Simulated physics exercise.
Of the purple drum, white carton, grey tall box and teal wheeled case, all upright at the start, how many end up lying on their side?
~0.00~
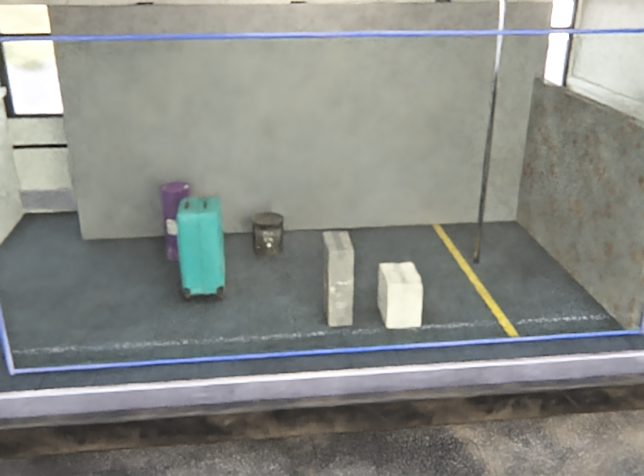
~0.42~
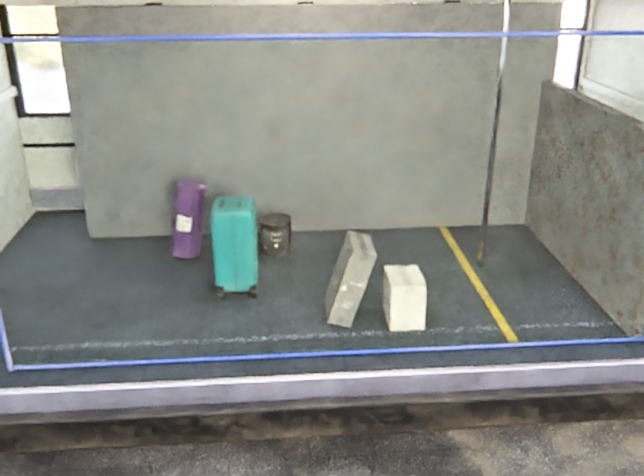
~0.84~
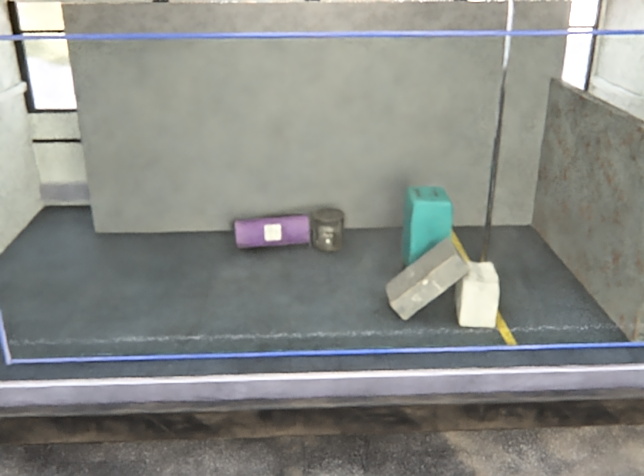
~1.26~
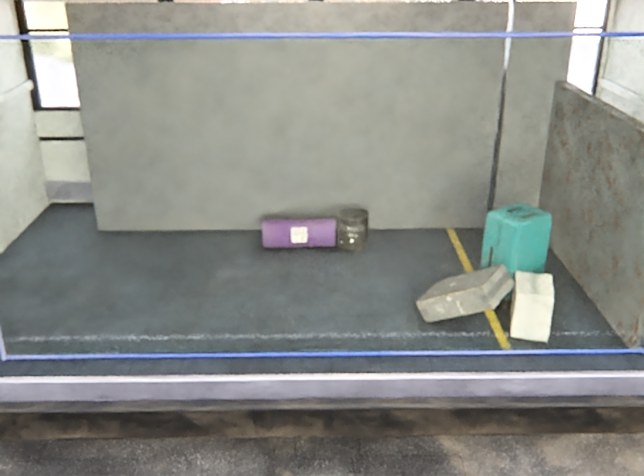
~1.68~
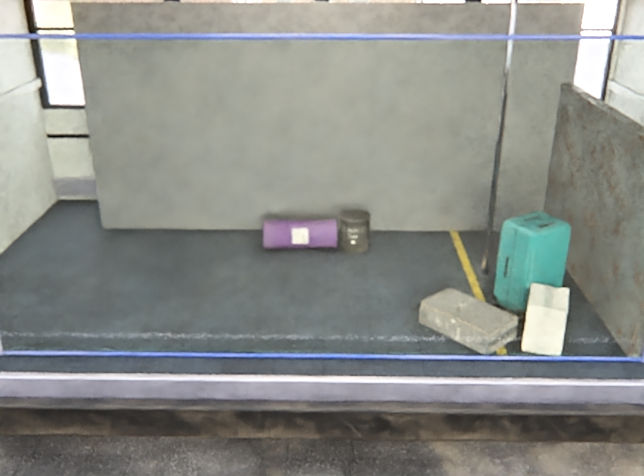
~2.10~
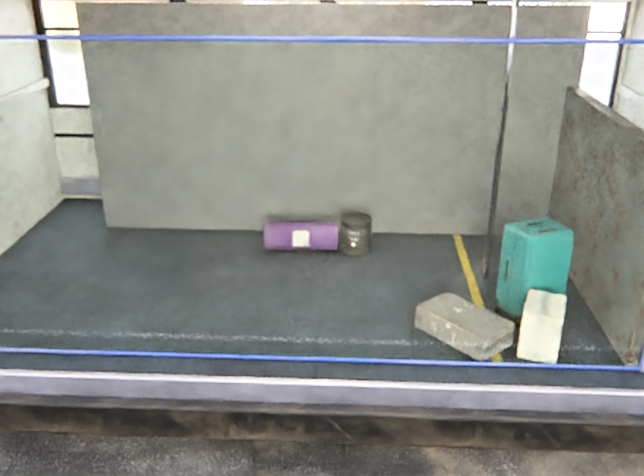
Two of them end up on their side, the purple drum and the grey tall box.
